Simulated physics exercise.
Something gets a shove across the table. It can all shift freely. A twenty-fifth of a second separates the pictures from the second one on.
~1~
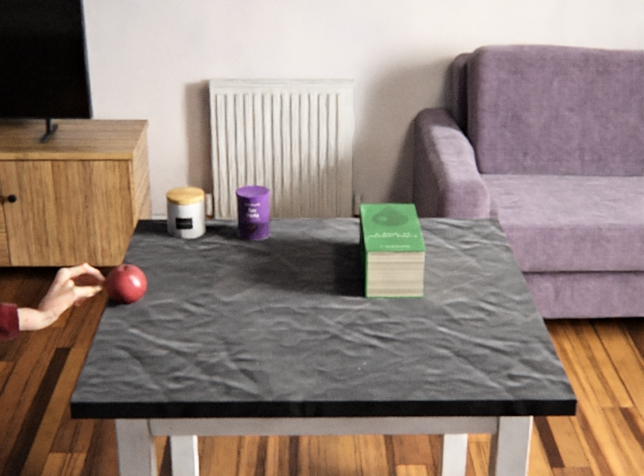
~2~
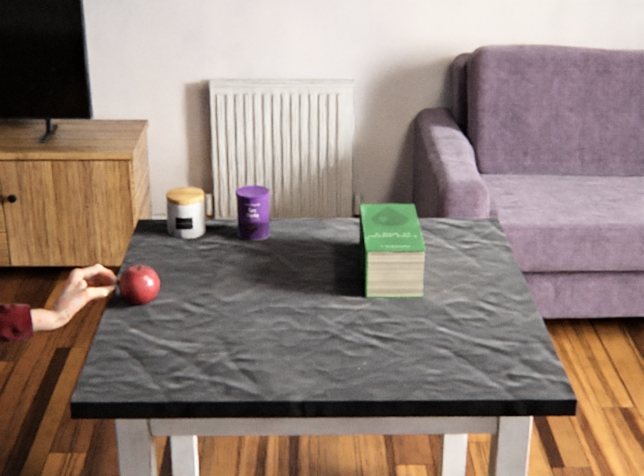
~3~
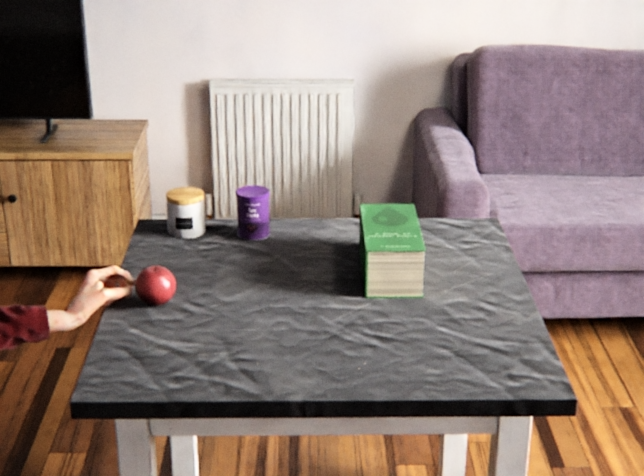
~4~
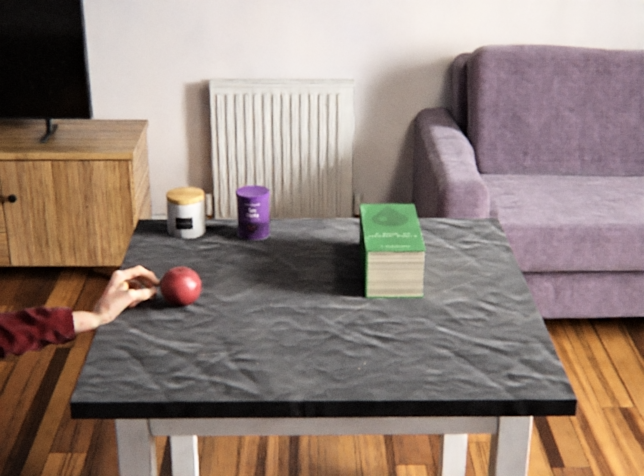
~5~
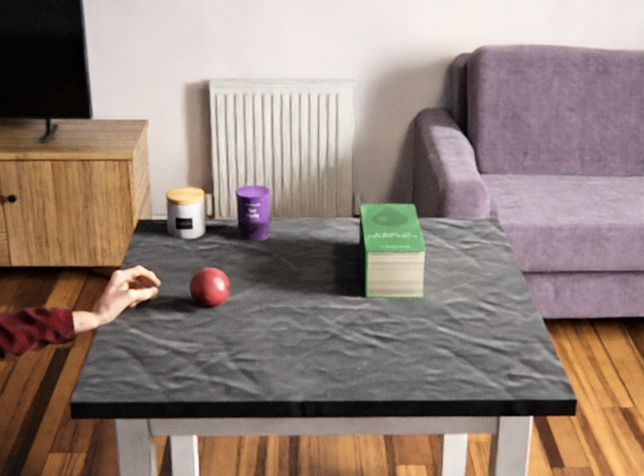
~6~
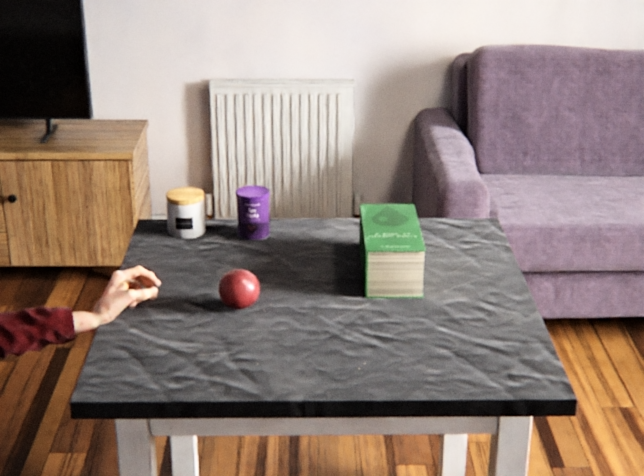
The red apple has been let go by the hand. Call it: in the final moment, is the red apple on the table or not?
It is not on the table.
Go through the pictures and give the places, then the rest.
The first picture shows under the hand; red apple (126, 284).
The second picture shows under the hand; red apple (139, 285).
The third picture shows under the hand; red apple (156, 285).
The fourth picture shows red apple (181, 287).
The fifth picture shows red apple (210, 288) displaced about its own width.
The sixth picture shows red apple (239, 289) displaced about its own width.
Then, 0.30 s past the last view, red apple displaced well along near (447, 299).
Then, 0.70 s past the last view, red apple now off the table.
Finally, off the table, red apple.
